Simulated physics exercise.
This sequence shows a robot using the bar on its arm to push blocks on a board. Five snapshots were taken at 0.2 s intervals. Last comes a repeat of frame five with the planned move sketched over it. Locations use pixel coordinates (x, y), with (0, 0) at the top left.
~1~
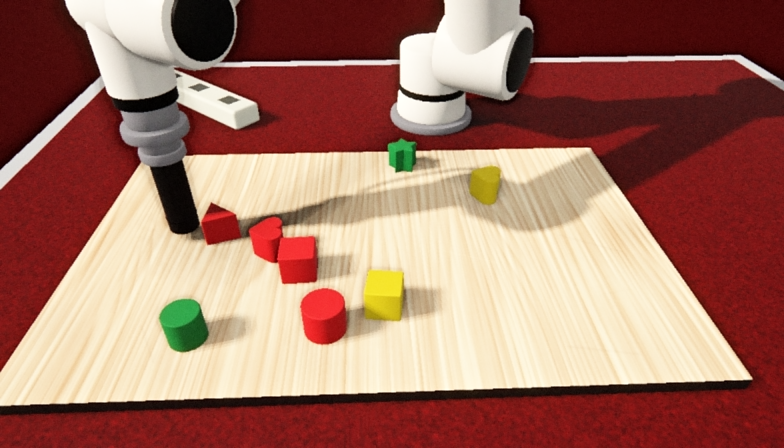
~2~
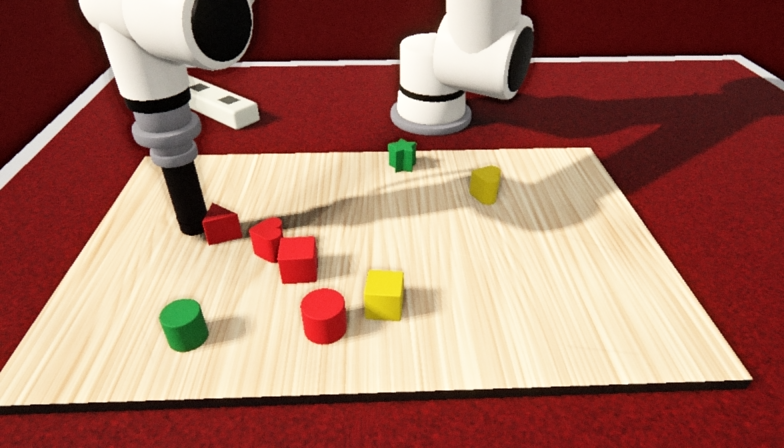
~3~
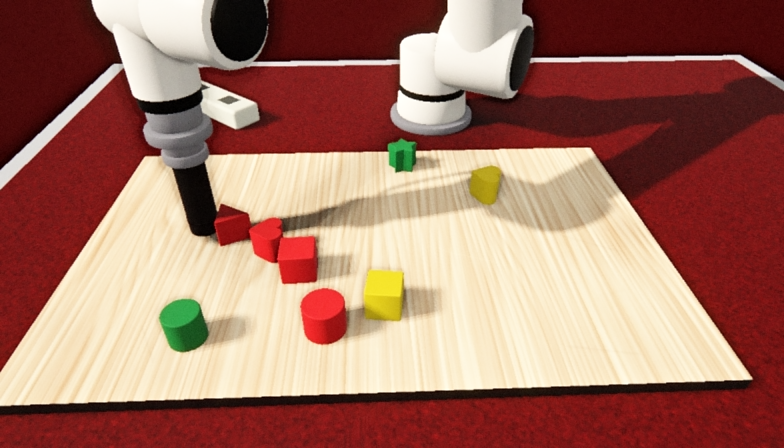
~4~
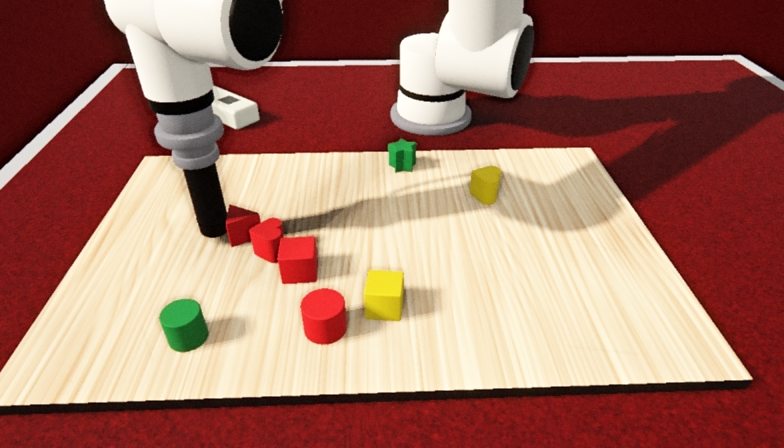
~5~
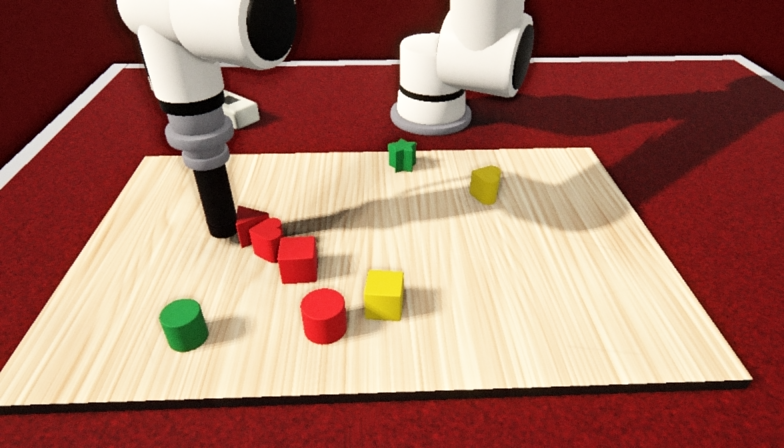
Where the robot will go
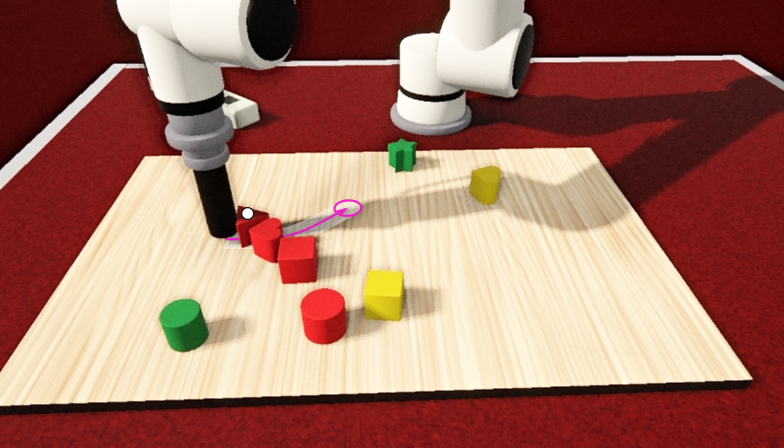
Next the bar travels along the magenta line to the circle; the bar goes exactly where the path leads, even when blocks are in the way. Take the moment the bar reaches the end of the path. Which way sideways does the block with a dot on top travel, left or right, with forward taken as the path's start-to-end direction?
Sideways shift: Right.
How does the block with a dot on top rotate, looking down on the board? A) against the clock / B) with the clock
It's B.
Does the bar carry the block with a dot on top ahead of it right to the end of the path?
It seems not.
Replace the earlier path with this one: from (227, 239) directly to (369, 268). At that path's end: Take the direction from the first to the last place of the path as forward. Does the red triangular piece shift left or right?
Heads left.
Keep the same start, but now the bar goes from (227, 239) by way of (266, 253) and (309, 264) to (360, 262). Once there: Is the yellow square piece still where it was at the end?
Yes
The line goes from (227, 239) over (272, 238) and (314, 226) to (348, 208); the dot is on the red triangular piece.
What follows on the original path. One third of the way, bar at (271, 230); red triangular piece at (295, 210); red heart at (274, 230), turned 30° clockwise.
Two thirds of the way, bar at (314, 217); red triangular piece at (338, 199); red heart at (274, 231), turned 35° clockwise.
At the end, bar at (347, 200); red triangular piece at (363, 194), turned 50° clockwise; red heart at (274, 231), turned 35° clockwise; red square piece unmoved.
